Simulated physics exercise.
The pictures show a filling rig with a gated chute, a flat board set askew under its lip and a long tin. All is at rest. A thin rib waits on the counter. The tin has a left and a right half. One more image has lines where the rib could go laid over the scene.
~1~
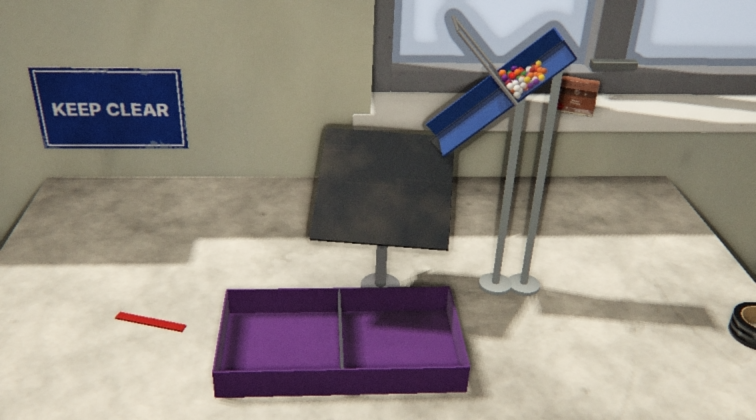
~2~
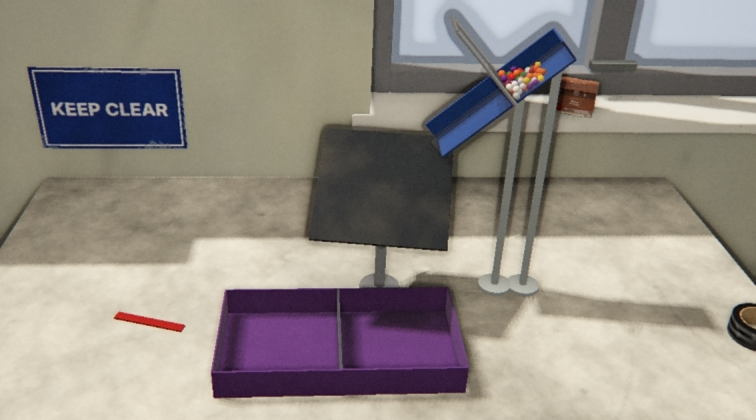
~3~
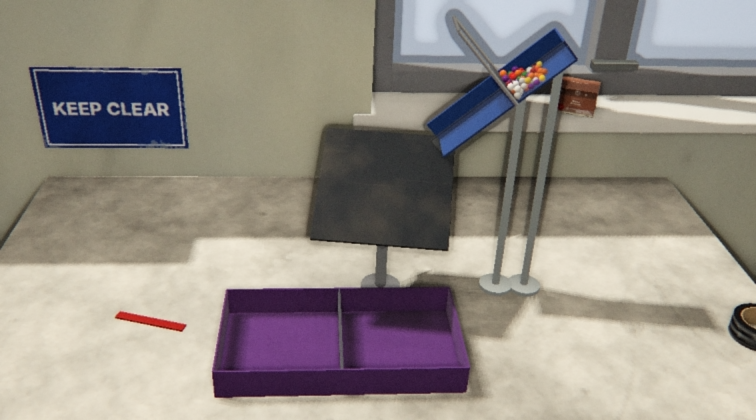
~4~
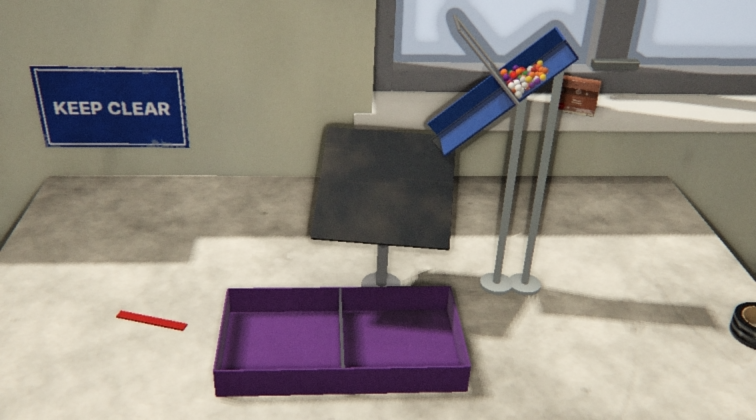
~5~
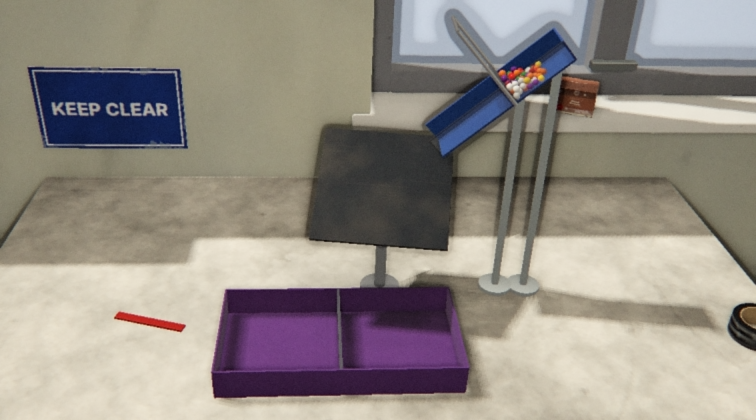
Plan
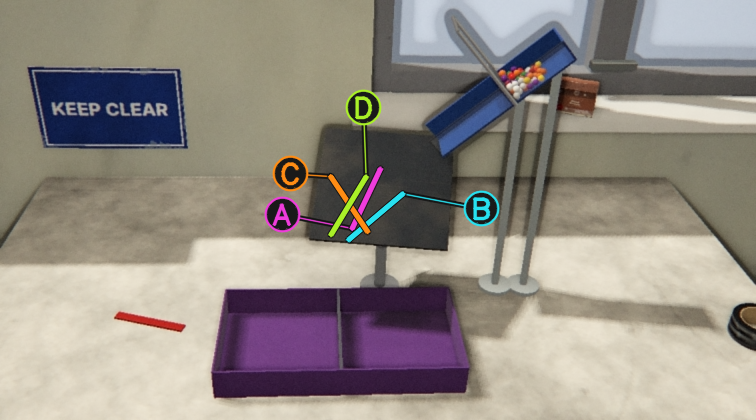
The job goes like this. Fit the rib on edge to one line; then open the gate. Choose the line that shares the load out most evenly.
A.
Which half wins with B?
More lands on the left.
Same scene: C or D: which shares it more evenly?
That would be D.
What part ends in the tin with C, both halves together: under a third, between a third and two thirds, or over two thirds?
Over two thirds.
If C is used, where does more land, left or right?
Right.
On the marked copy, line A from (380, 169) to (352, 228); line B from (402, 193) to (348, 239); line C from (330, 176) to (367, 231); line D from (366, 176) to (331, 234).
If A is chosen, of what is caught, roughly half in the left half, roughly half in the right.
If B is chosen, of what is caught, the larger part in the left half, roughly a quarter in the right.
If C is chosen, of what is caught, about a tenth in the left half, almost all in the right.
If D is chosen, of what is caught, the larger part in the left half, roughly a quarter in the right.
